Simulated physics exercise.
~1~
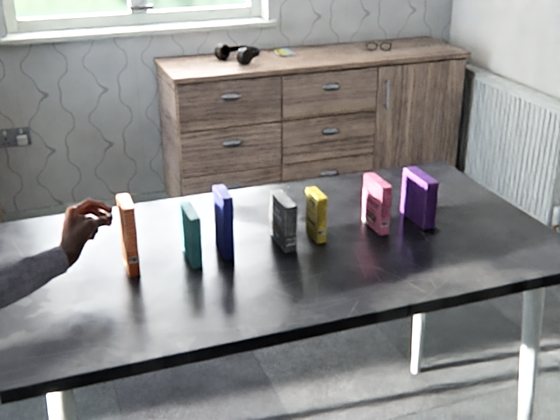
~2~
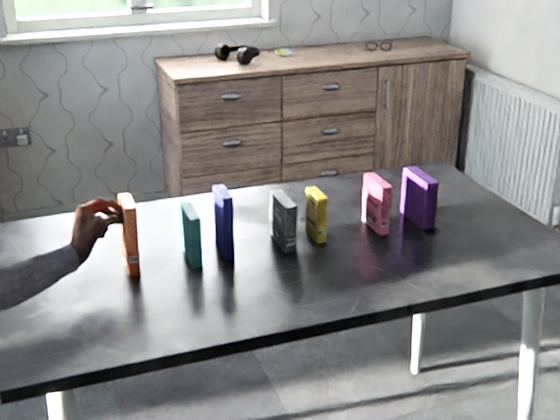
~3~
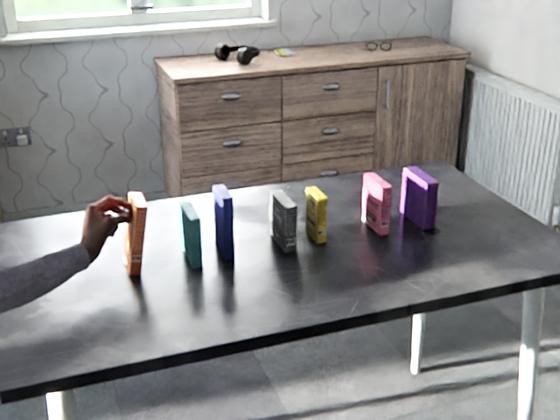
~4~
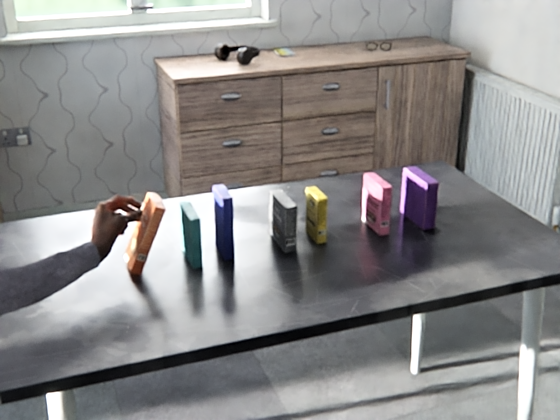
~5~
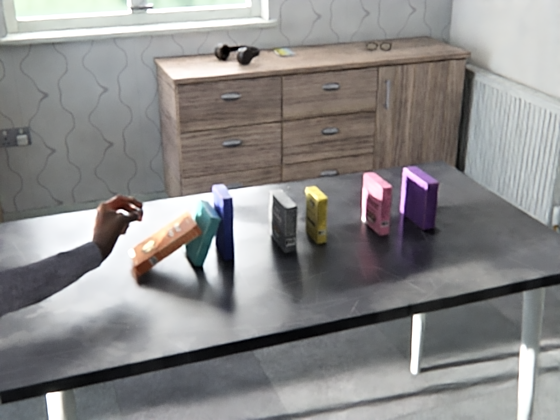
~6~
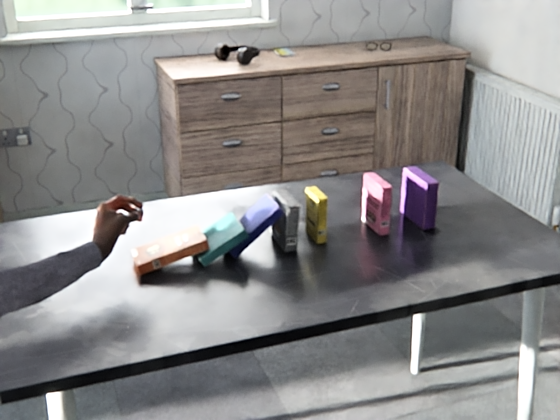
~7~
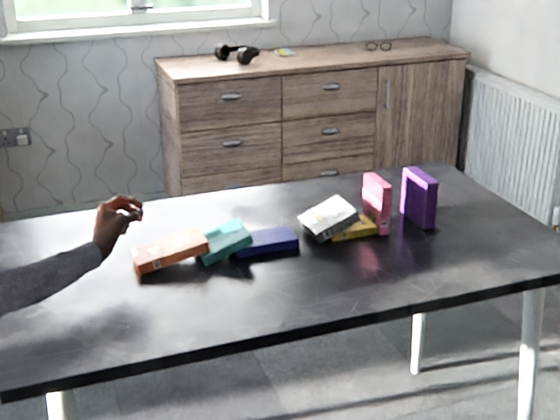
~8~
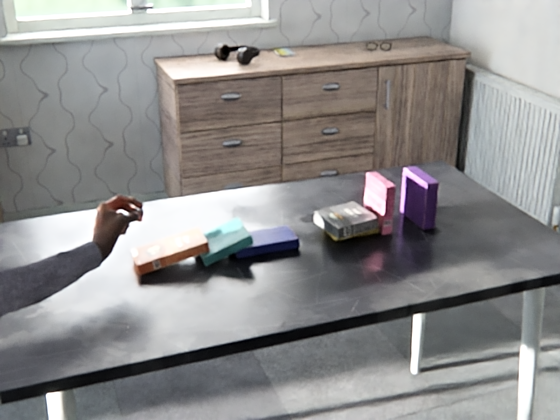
An orange packet stands at the left end of a line of upright flat blocks on a dark table, seen from slightly above, with a wooden sideboard behind. To its right stand turquoise, blue, grey, yellow, pink and purple ones. A hand reaches in from the left and pushes the orange packet's top until it tips rightward, then stays back. The orange packet knocks over the turquoise block, which topples the blue one, and then the grey and yellow packets go down. The grey comes to rest over the yellow, while the pink and purple ones remain standing.
